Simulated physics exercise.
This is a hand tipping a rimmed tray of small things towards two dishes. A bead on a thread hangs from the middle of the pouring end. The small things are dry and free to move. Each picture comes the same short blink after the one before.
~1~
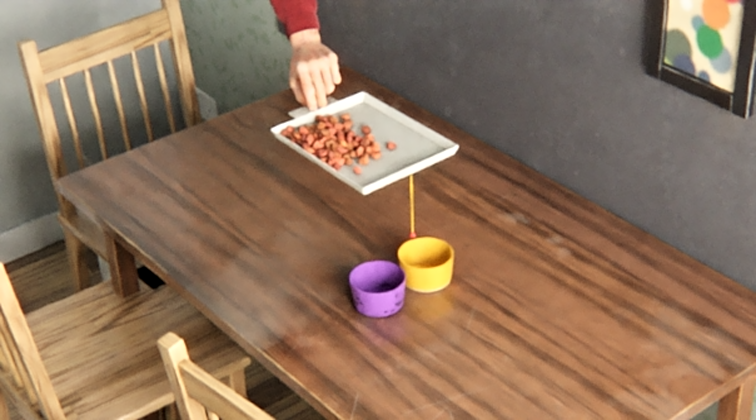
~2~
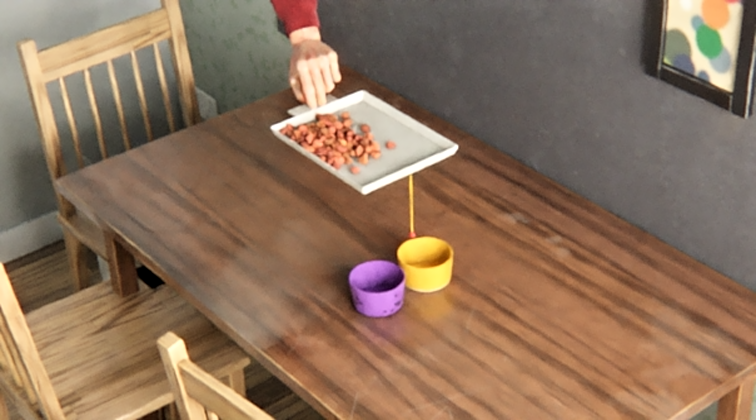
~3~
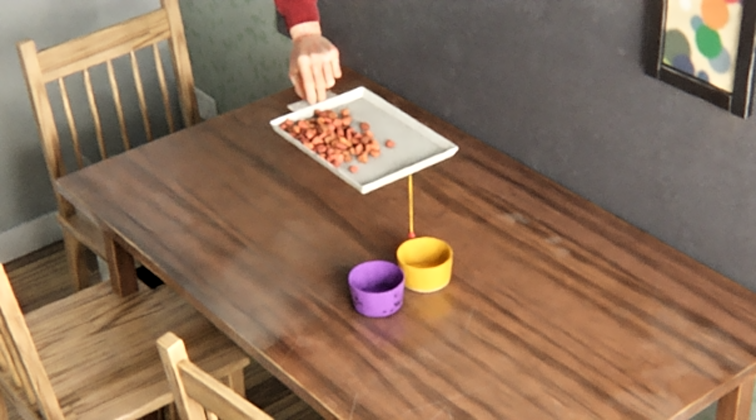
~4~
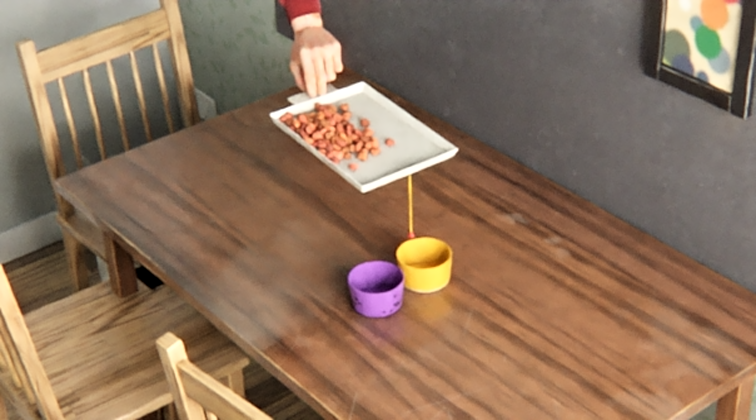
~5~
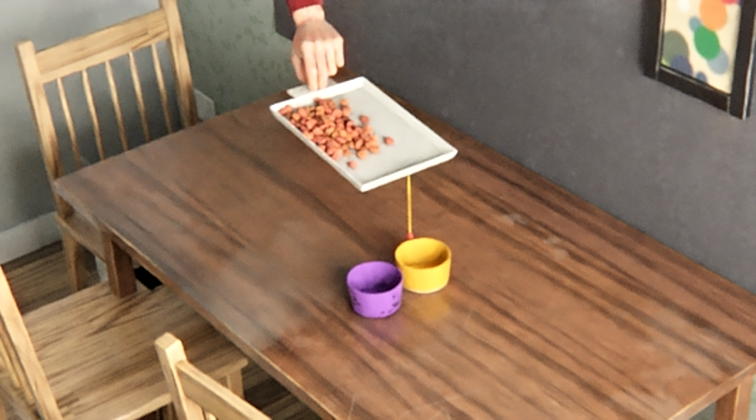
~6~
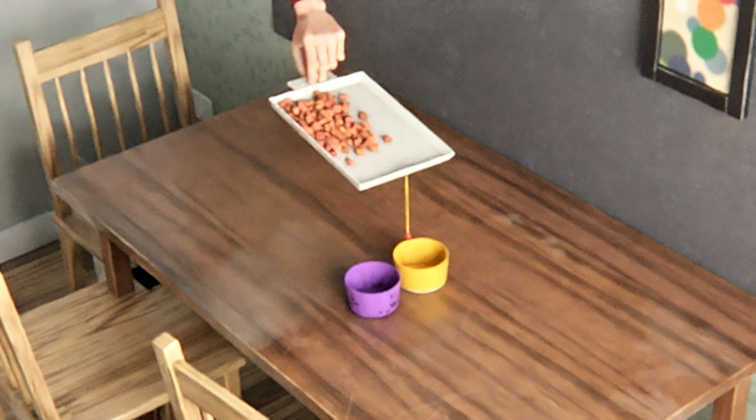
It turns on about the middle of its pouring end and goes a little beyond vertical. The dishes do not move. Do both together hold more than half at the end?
The two hold less than half of the load.
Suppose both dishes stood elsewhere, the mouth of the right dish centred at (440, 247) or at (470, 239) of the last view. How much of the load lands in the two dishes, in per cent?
Roughly 40 per cent, and 50 per cent.
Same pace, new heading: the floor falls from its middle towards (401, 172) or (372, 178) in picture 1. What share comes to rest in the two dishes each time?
The first gives 70 %, the second 60 %.
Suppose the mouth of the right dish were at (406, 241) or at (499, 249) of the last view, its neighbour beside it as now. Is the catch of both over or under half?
One: Less than half. Two: Below a half.
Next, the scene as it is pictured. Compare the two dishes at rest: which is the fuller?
That is right.
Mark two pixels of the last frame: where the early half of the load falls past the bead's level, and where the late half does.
First near (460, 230), later near (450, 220).
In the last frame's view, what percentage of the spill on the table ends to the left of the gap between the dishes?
Near 0 %.
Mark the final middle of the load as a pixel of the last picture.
Roughly at (461, 258).
Soon after the last picture, tray tipped steeply; about two thirds on the tray; a stray few in the right dish; a small part outside both; about a quarter in the air.
A little later, tray tipped right over; a small part on the tray; about a quarter in the right dish; about half outside both; about a quarter in the air.
Later still, tray tipped past a quarter turn; about a quarter in the right dish; most outside both.
At rest, tray tipped past a quarter turn; none in the left dish; about a quarter in the right dish; most outside both.
